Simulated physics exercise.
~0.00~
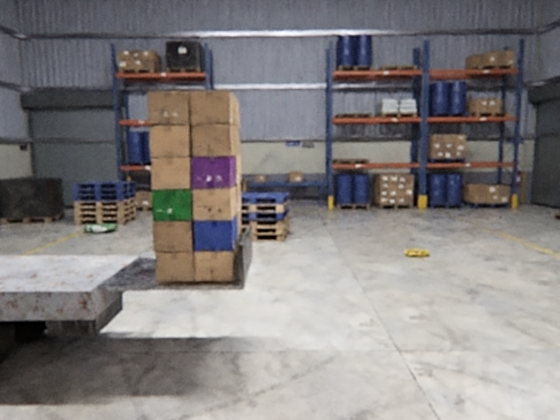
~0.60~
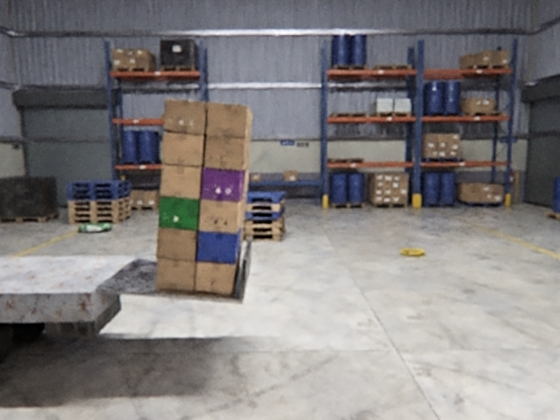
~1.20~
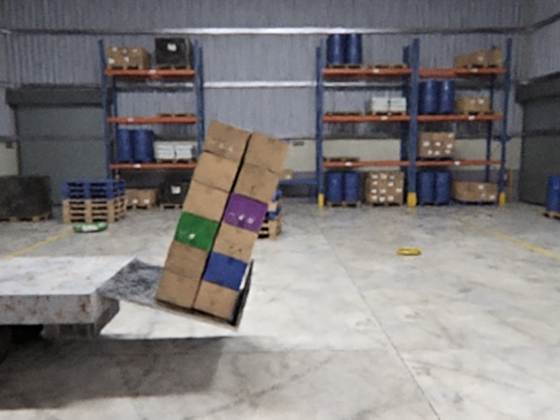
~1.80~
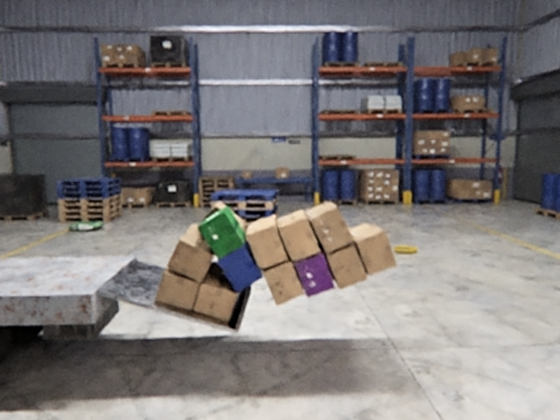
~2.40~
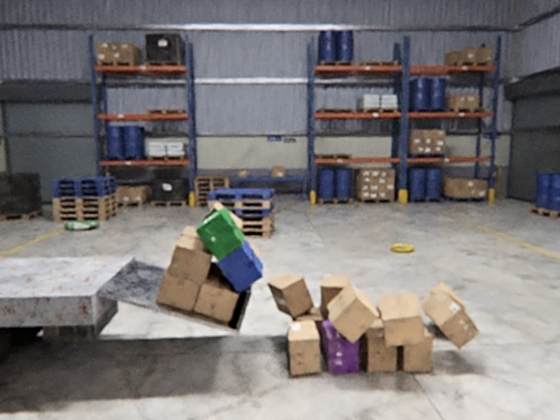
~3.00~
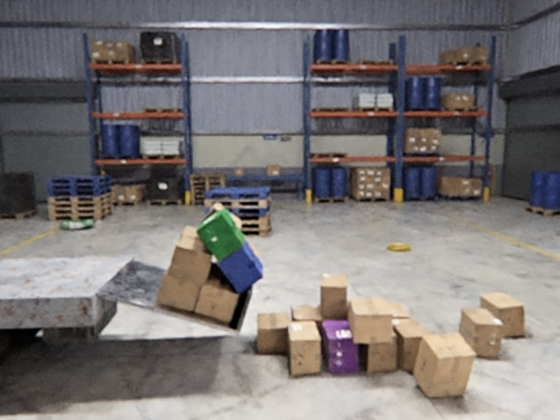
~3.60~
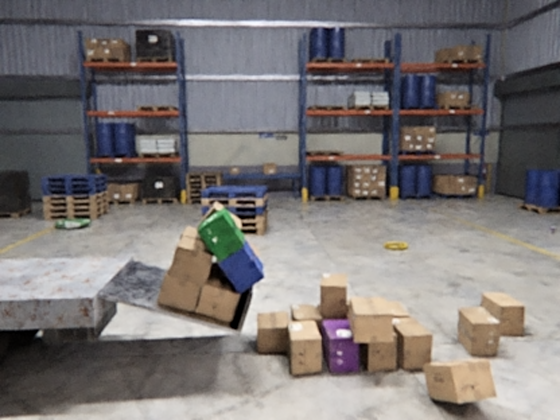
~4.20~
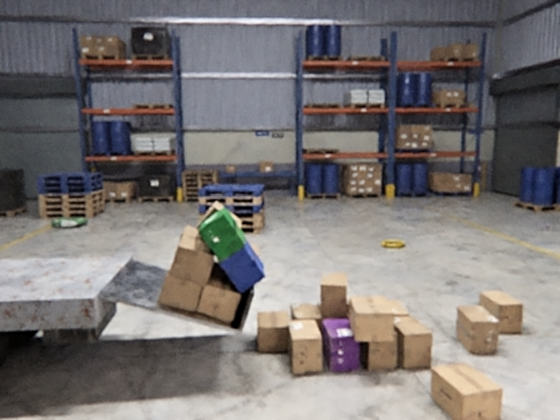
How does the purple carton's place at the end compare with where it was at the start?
At the start it is in the upper part of the upright stack on the flap, on the right side. By the end it is down on the floor to the right of the flap, lying among the fallen brown cartons.
